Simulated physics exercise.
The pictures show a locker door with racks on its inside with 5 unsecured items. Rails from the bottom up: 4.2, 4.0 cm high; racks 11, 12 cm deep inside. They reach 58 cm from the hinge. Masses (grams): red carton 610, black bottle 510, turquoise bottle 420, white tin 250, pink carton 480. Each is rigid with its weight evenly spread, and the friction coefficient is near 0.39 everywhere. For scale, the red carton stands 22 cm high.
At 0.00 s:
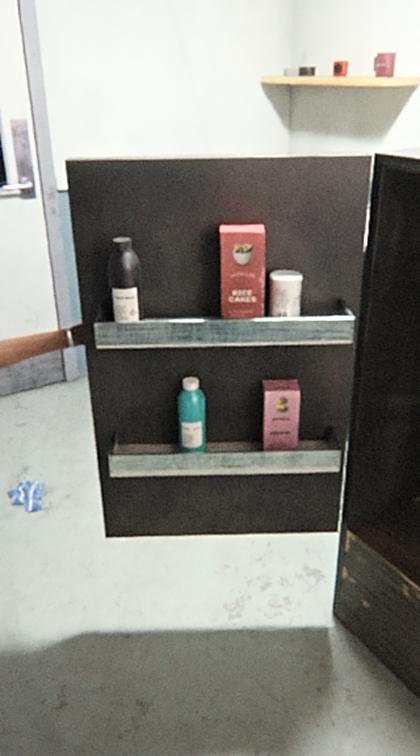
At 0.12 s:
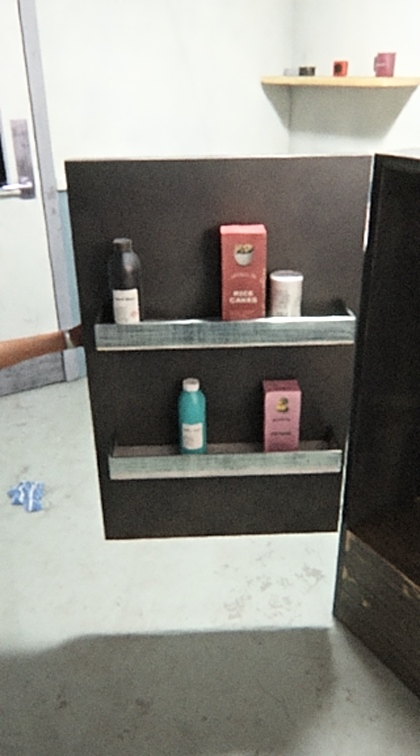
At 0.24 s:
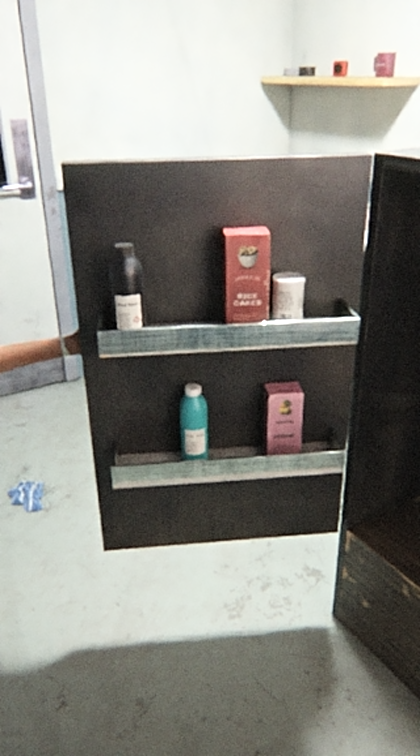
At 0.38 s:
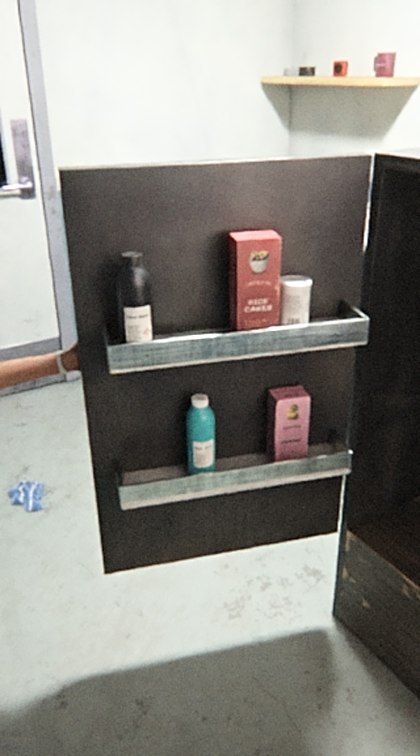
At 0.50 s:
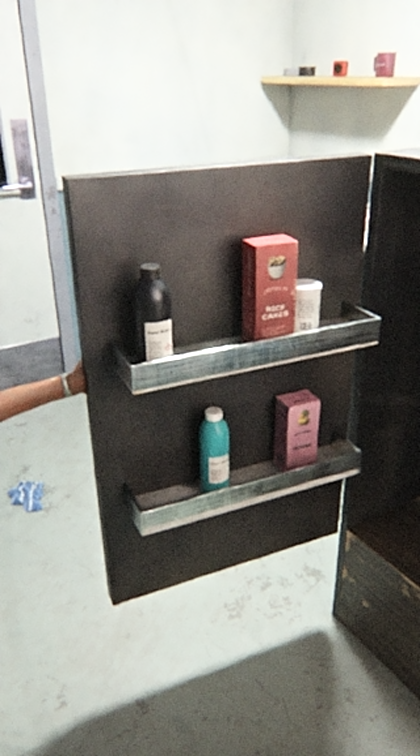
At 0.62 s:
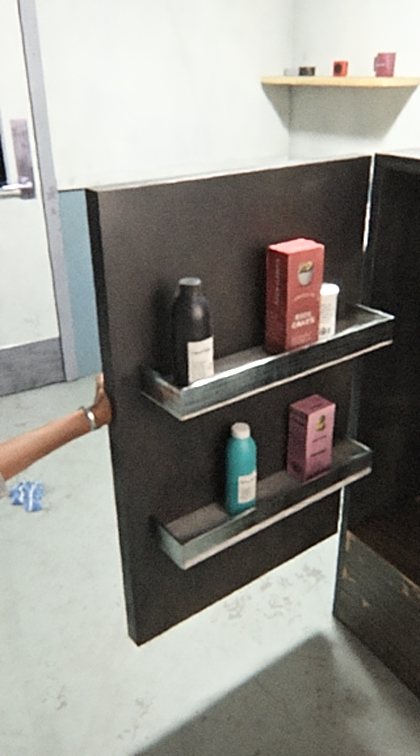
In a pale room with a small wooden shelf on the far wall, a dark locker door stands wide open, its two racks holding bottles, cartons and a white tin. A hand at its left edge barely moves it at first, then swings it steadily toward the viewer, partway closed, the items staying upright.
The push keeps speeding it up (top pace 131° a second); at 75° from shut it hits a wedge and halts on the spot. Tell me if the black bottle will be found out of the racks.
The black bottle comes out.
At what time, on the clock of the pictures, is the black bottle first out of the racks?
At about 0.8 s.
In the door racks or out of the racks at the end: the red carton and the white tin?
The red carton finishes out of the racks; the white tin ends in the door racks.
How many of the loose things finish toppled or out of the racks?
That comes to 3.
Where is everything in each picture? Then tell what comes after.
Open by 120°; black bottle (126, 287); red carton (242, 279), in the first frame.
Open by 119°; white tin (285, 299); pink carton (280, 419), in the second frame.
Open by 115°; red carton (246, 282); turquoise bottle (194, 425), in the third frame.
Open by 107°; white tin (294, 304); pink carton (288, 426), in the fourth frame.
Open by 97°; red carton (269, 294); turquoise bottle (214, 451), in the fifth frame.
Open by 84°; black bottle (192, 338), in the sixth frame.
After 0.82 s, open by 75°; black bottle now out of the racks; turquoise bottle 26° off upright; red carton 12° off upright.
After 1.22 s, open by 75°; red carton now out of the racks; turquoise bottle on its side; white tin moved 2 cm.
After 1.52 s, open by 75°; turquoise bottle on its side; white tin moved 2 cm; pink carton moved 2 cm.
In the end (2.9 s), out of the racks, red carton and black bottle; toppled in the door racks, turquoise bottle; the other 2 under 5 cm from the start.
